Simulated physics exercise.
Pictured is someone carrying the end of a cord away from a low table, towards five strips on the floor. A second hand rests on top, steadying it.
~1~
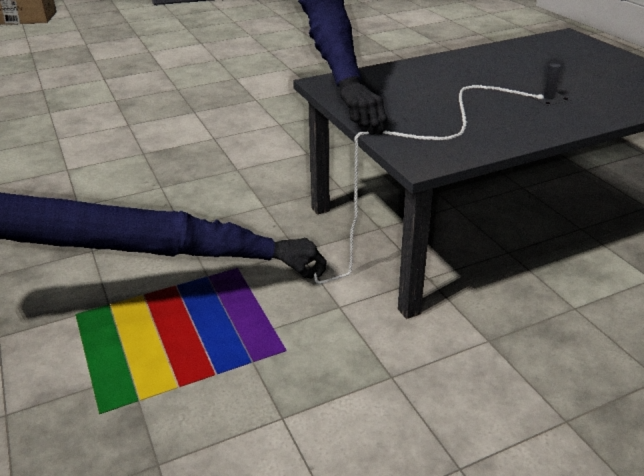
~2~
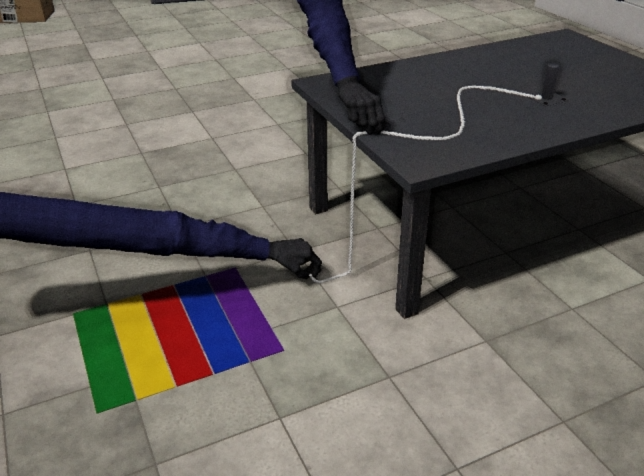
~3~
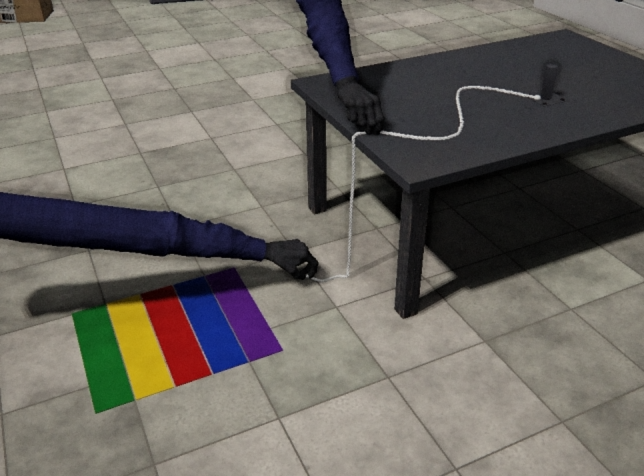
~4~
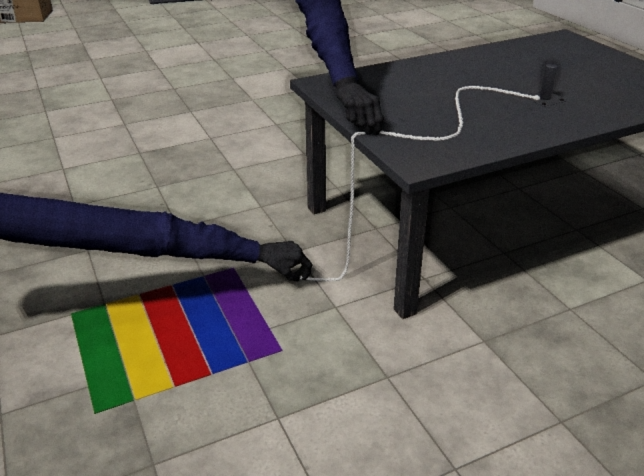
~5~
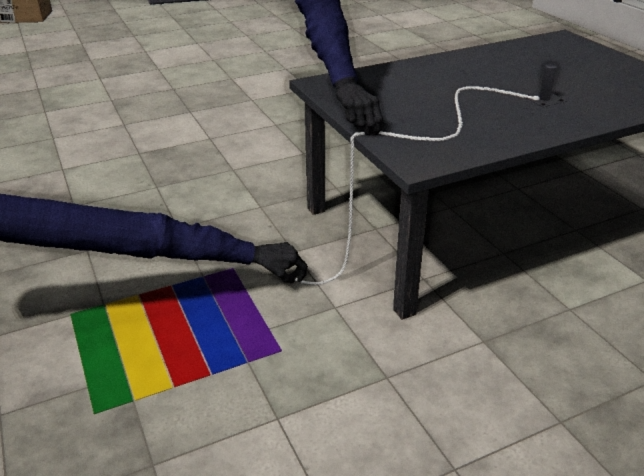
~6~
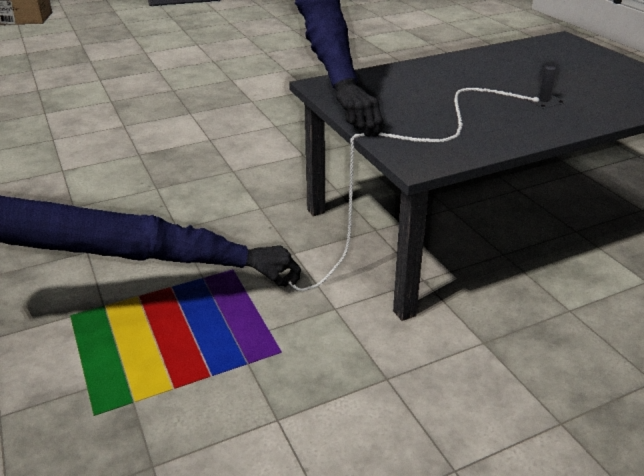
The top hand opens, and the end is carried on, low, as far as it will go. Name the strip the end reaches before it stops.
Green.
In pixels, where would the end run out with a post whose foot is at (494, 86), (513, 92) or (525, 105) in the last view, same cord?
First close to (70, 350), next close to (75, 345), last close to (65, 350).
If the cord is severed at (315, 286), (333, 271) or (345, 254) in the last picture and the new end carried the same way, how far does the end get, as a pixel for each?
(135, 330), (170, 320), (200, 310).
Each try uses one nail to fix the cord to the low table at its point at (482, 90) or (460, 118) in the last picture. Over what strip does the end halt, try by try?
First try yellow, second try red.
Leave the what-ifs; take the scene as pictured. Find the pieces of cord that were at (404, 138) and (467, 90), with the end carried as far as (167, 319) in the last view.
The first lands at (341, 176), while the second lands at (478, 117).
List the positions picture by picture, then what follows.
End (315, 274); purple (261, 339); blue (226, 351); red (190, 362); yellow (152, 375); green (113, 387), in the first frame.
End (311, 275); cord through (505, 91) (459, 100) (459, 134) (380, 132) (352, 192) (350, 257), in the second frame.
End (307, 276), in the third frame.
End (301, 277); cord through (503, 91) (457, 101) (457, 134) (378, 132) (352, 192) (348, 257), in the fourth frame.
End (296, 279), in the fifth frame.
End (290, 282); cord through (502, 93) (457, 103) (456, 136) (378, 134) (351, 194) (342, 259), in the sixth frame.
A little later, end near (167, 319); over red.
Next, end near (122, 333); over yellow.
When it is tight, end near (94, 341); over green. It gets as far as the green strip.
